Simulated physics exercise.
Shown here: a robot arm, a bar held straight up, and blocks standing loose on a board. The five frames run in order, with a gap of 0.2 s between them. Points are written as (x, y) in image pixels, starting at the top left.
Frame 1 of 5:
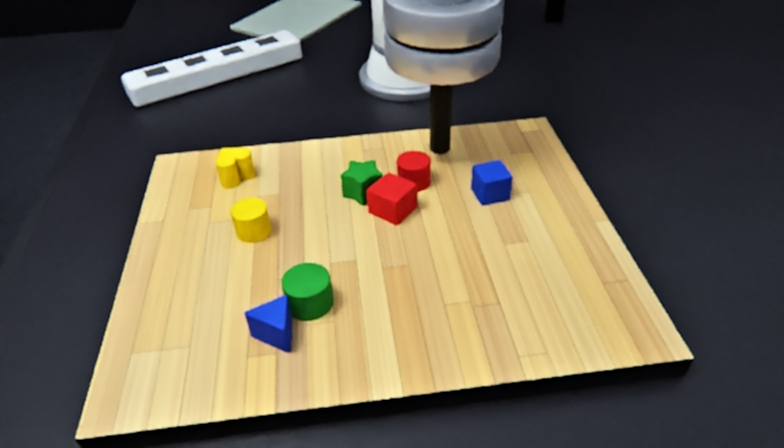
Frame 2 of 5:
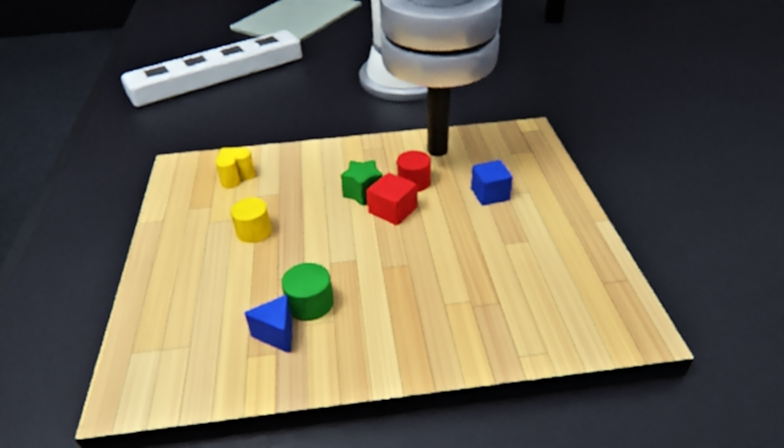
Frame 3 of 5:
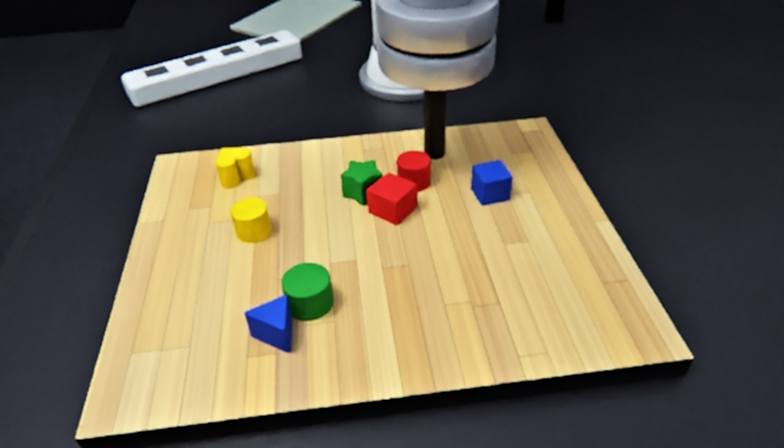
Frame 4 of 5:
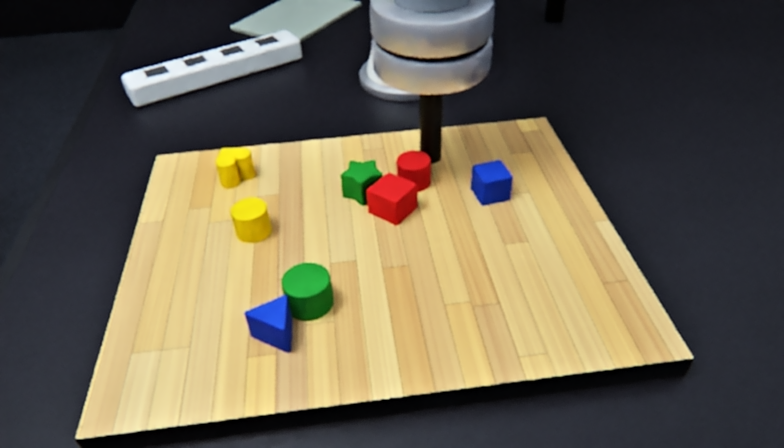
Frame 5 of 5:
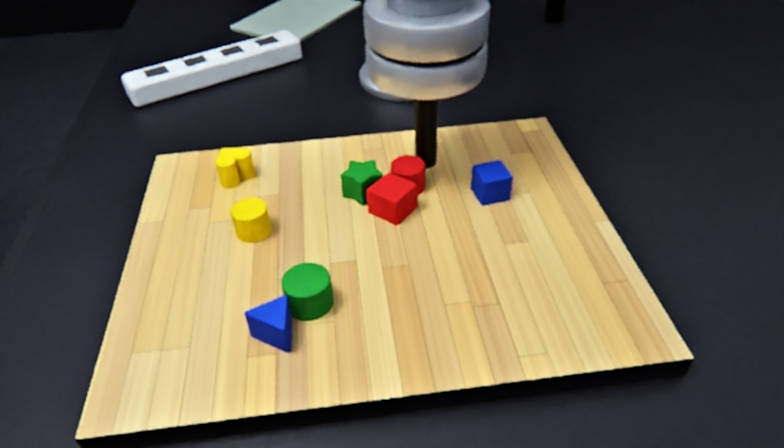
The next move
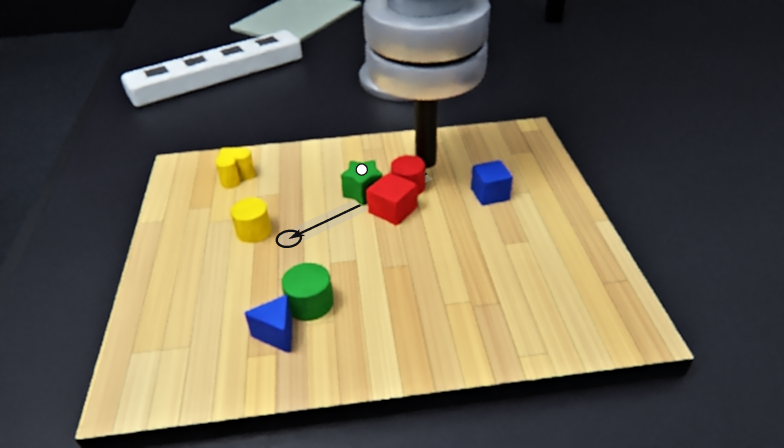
Robot arm easing a dark upright bar slightly left and nearer, nudging the red disc beside still coloured blocks on a wooden board.
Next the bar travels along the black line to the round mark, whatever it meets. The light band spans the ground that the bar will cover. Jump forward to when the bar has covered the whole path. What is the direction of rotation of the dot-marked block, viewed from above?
It makes a clockwise turn.
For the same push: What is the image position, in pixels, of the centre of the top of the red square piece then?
It should be at about (373, 218).
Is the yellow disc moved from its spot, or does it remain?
Right where it was.
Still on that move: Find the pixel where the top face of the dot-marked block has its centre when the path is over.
I predict (318, 179).
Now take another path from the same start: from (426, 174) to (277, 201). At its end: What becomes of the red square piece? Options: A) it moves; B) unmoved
Answer: A.
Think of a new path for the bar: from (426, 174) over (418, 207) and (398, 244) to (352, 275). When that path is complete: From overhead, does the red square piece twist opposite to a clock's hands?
I expect so.
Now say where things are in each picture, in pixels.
In the first picture, lower end of the bar at (440, 149), tops of blocks, yellow disc at (249, 208), green star at (362, 170), red square piece at (392, 186), red disc at (414, 159).
In the second picture, bar at (438, 151), blocks as before.
In the third picture, bar at (435, 154), blocks as before.
In the fourth picture, bar at (431, 158), blocks as before.
In the fifth picture, bar at (426, 163), yellow disc at (249, 208), green star at (362, 170), red square piece at (392, 186), red disc at (408, 164).
The drawn path runs in a line from (426, 174) to (289, 239); the dot is on the green star.
What follows on the original path. One third of the way, bar at (383, 183); green star at (342, 174), turned 60° clockwise; red square piece at (375, 209), turned 60° anticlockwise; red disc at (366, 186).
Two thirds of the way, bar at (336, 205); green star at (320, 178); red square piece at (373, 217), turned 90° anticlockwise; red disc at (331, 212).
At the end, bar at (287, 227); yellow disc not moved; green star at (318, 179), turned 150° clockwise; red square piece at (373, 218), turned 90° anticlockwise; red disc at (321, 222).
